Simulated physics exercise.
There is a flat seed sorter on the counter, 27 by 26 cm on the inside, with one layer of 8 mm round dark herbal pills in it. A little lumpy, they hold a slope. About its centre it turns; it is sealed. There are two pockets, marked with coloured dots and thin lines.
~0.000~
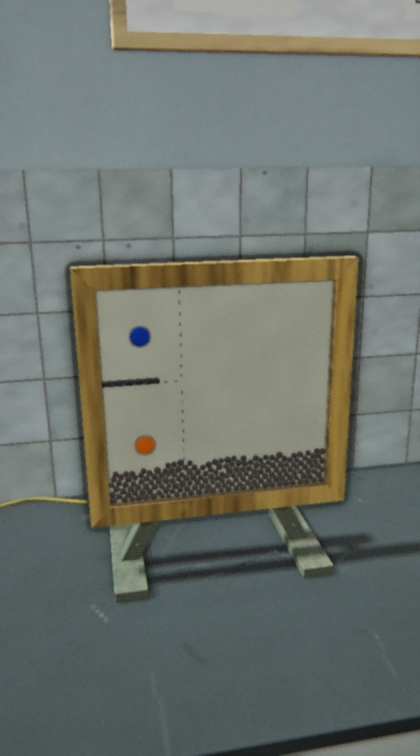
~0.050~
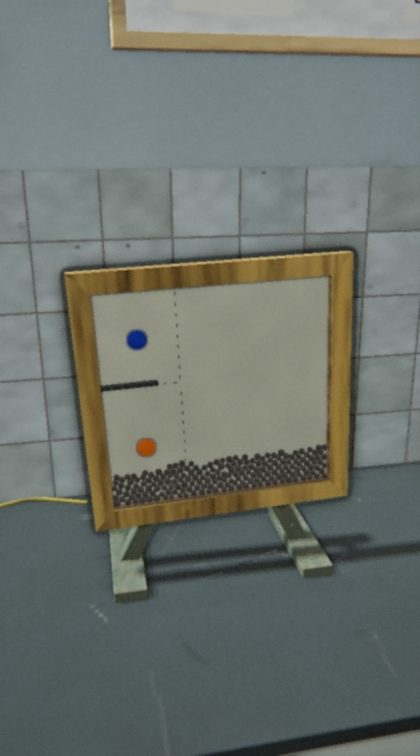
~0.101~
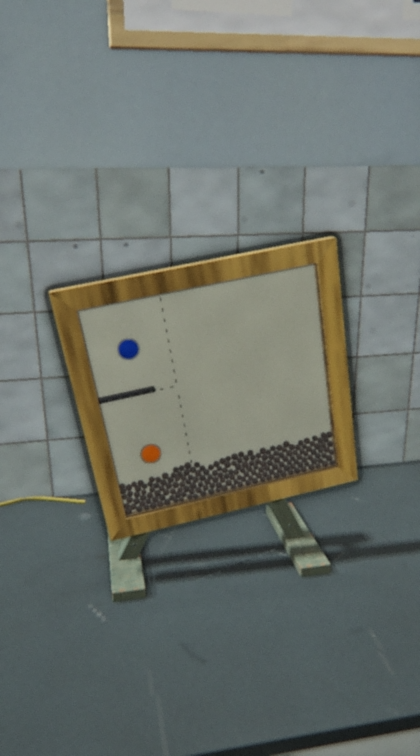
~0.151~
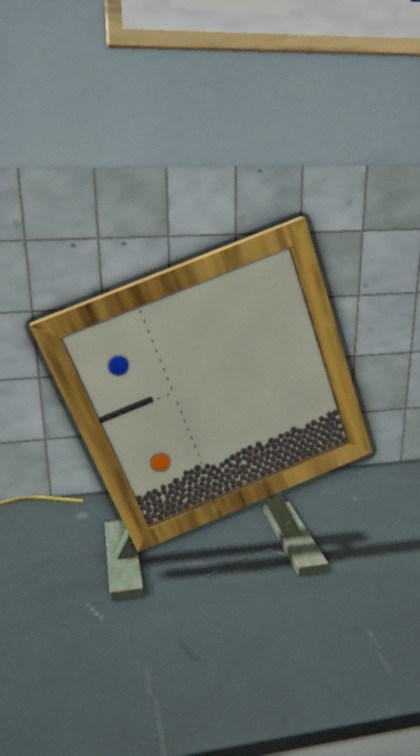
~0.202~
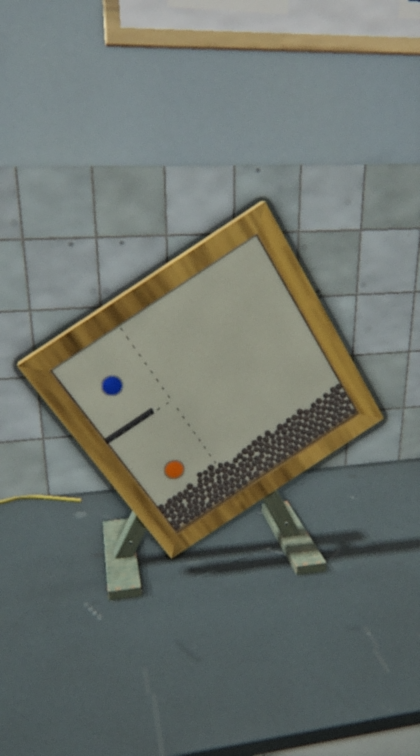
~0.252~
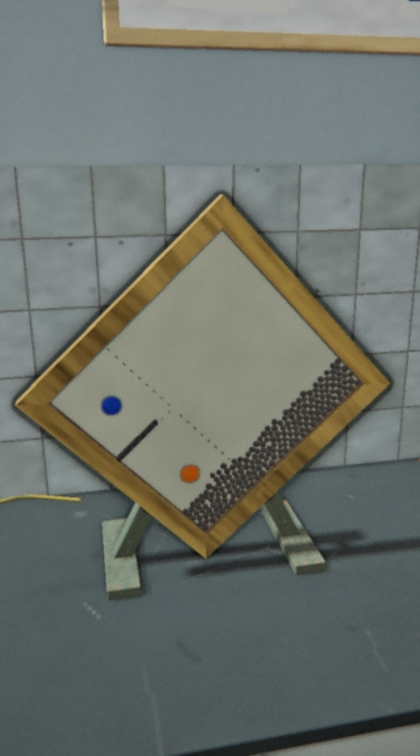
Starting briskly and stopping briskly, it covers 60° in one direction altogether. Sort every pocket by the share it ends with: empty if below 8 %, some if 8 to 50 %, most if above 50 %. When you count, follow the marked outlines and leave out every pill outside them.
Orange pocket: Most; blue pocket: Empty.
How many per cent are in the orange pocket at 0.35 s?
I'd say some 35 in a hundred.
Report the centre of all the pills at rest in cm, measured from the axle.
Right: About 4 cm; below: About 11 cm.
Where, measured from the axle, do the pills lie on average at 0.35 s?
The middle sits around 9 cm right and 6 cm below.
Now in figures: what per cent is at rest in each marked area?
Tally: Orange pocket = 75; blue pocket = 0.
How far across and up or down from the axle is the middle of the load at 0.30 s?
Some 8 cm right and 7 cm below.
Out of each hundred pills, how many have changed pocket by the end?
Some 40 per cent.
After 0.30 s, it stands 53° anticlockwise; the pills' middle is 8 cm right of and 7 cm below the centre; orange 35 %.
After 0.35 s, it stands 58° anticlockwise; the pills' middle is 9 cm right of and 6 cm below the centre; orange 35 %.
After 0.40 s, it stands 60° anticlockwise; the pills' middle is 9 cm right of and 6 cm below the centre; orange 35 %.
All still by 1.5 s, it stands 60° anticlockwise; orange 75 %, blue 0 %, elsewhere 25 %.
